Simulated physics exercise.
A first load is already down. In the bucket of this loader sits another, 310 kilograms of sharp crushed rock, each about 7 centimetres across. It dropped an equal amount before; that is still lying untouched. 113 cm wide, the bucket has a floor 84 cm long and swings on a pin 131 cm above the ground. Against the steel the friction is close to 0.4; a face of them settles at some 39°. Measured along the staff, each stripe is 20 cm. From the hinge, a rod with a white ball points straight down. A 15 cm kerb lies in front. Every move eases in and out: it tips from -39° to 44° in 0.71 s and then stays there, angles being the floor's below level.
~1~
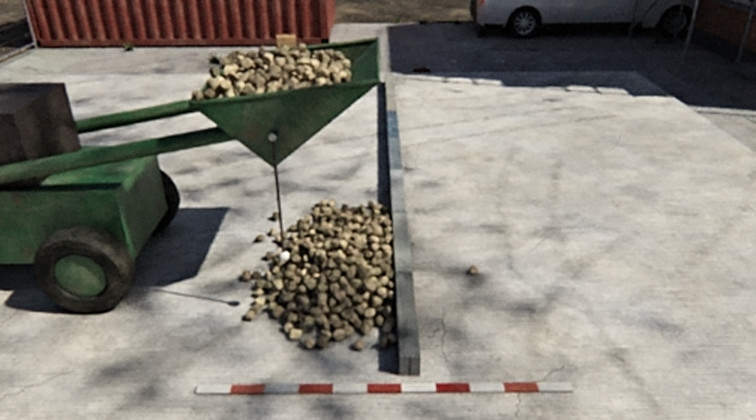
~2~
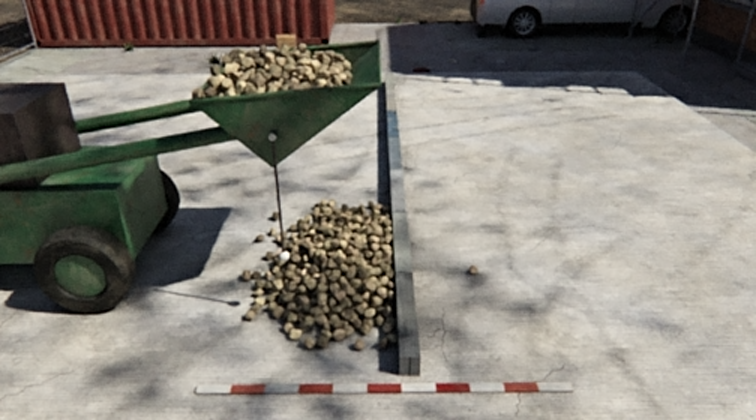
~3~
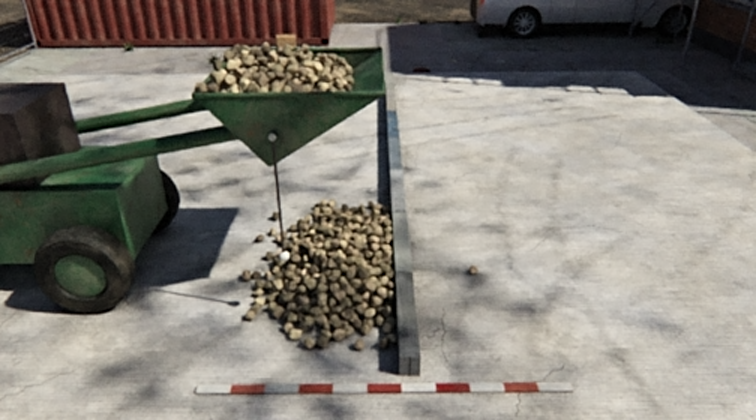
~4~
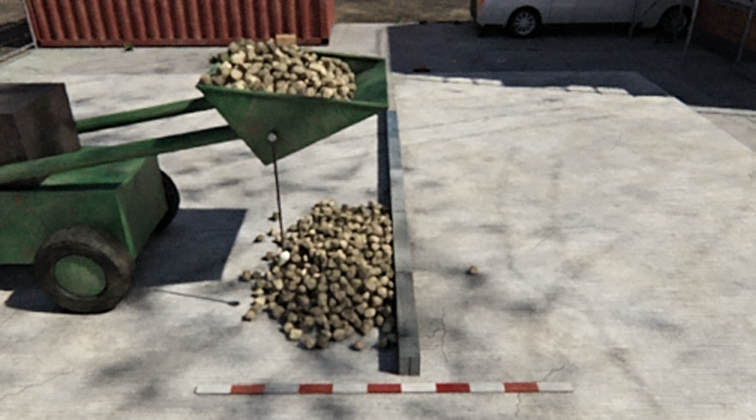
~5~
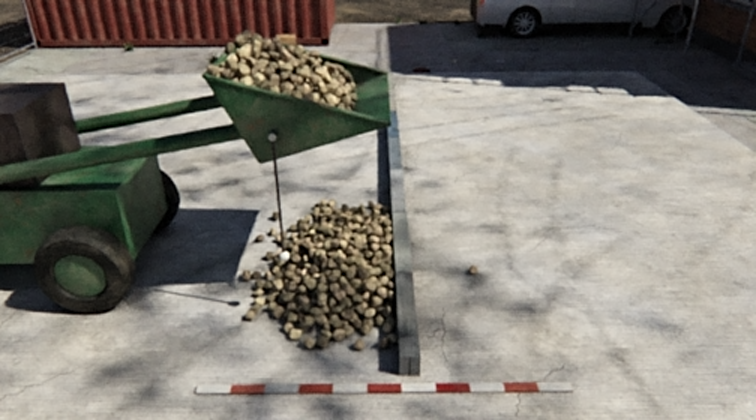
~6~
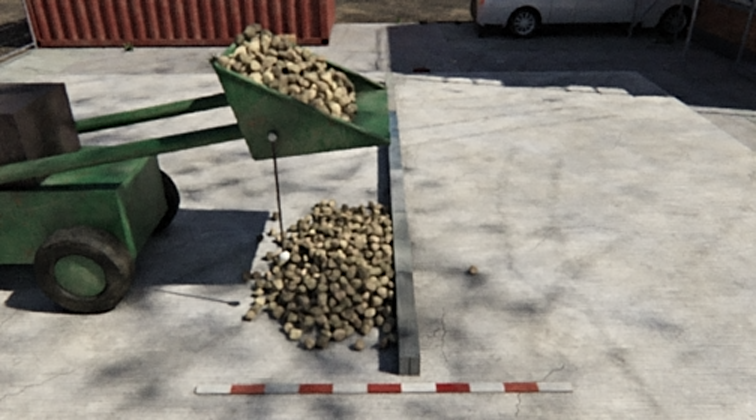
On a concrete yard, a green loader's raised bucket of stones gradually tilts downward to the right.
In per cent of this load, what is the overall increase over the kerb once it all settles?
57 out of 100, about.
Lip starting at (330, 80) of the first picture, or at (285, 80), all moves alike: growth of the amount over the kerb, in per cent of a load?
Near 20 in a hundred first, near 0 in a hundred second.
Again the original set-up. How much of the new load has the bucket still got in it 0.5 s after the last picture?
Roughly 75 per cent of its load.
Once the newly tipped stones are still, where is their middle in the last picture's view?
Middle: Approx. (421, 253) px.
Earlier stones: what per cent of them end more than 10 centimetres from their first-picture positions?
0 per cent.
Then, 0.2 s after the last picture the floor is at 31°; in per cent of one load, 100 in the bucket, 100 on this side of the kerb; the foremost stones are at (401, 289).
Then, 0.5 s after the last picture the floor is at 44°; in per cent of one load, 75 in the bucket, 125 on this side of the kerb; the foremost stones are at (402, 280).
Then, 0.9 s after the last picture the floor is at 44°; in per cent of one load, 14 in the bucket, 164 on this side of the kerb, 23 over the kerb; the foremost stones are at (469, 265).
Then, 3.4 s after the last picture the floor is at 44°; in per cent of one load, 0 in the bucket, 143 on this side of the kerb, 57 over the kerb; the foremost stones are at (580, 287). Net gain over the kerb, 57.
